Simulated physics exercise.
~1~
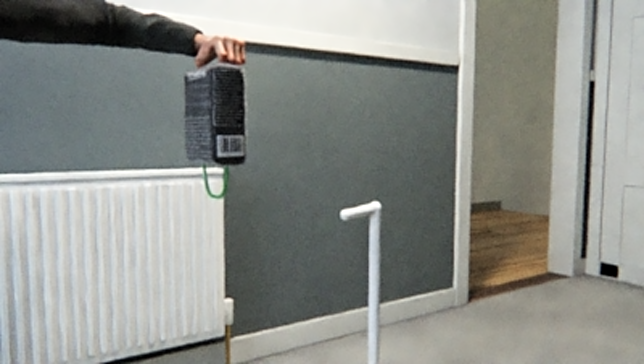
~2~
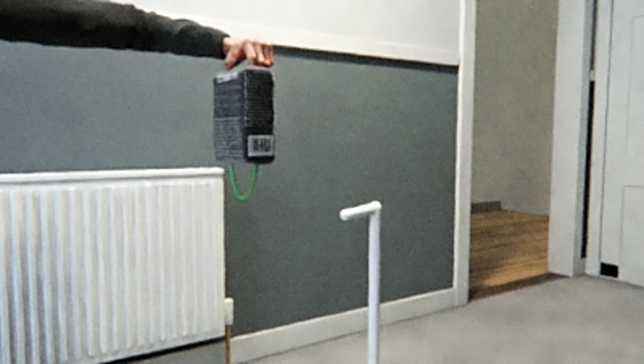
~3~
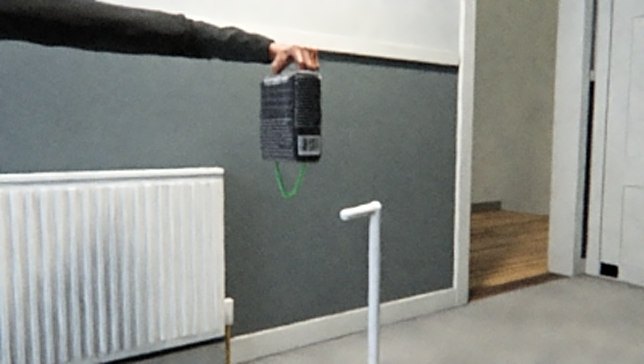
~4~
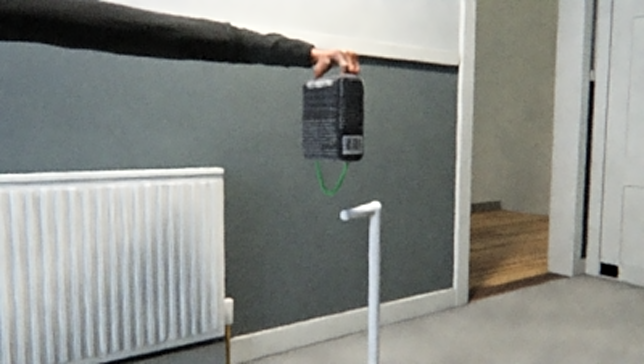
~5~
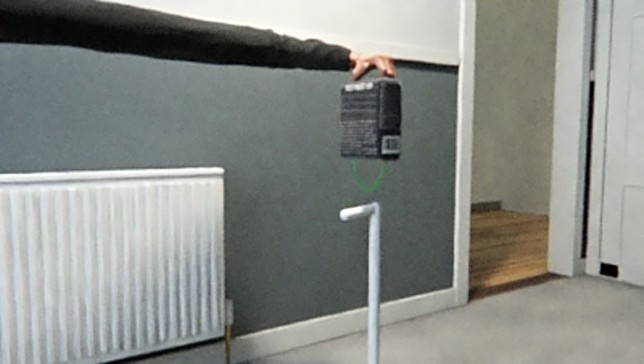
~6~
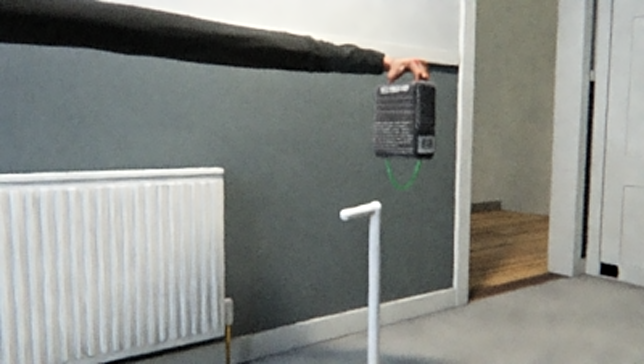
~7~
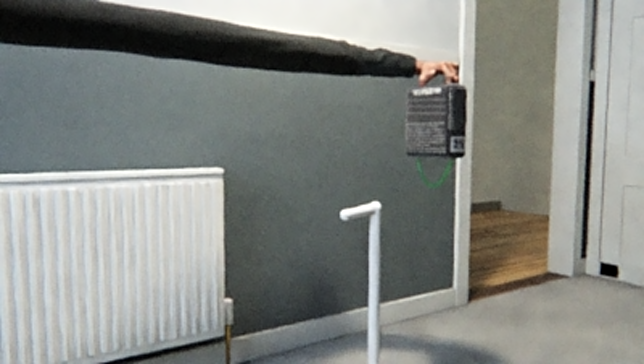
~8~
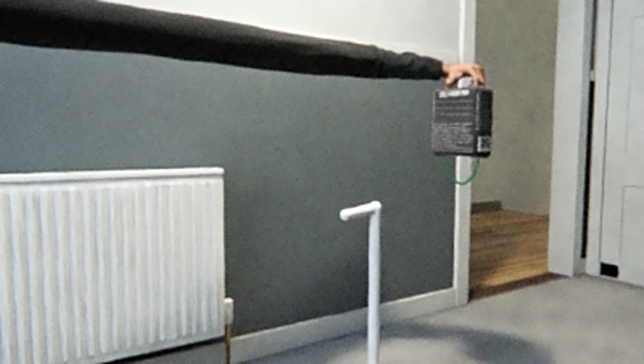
A black bag with a green loop moving right in a person's hand, passing above a short white post and continuing clear.
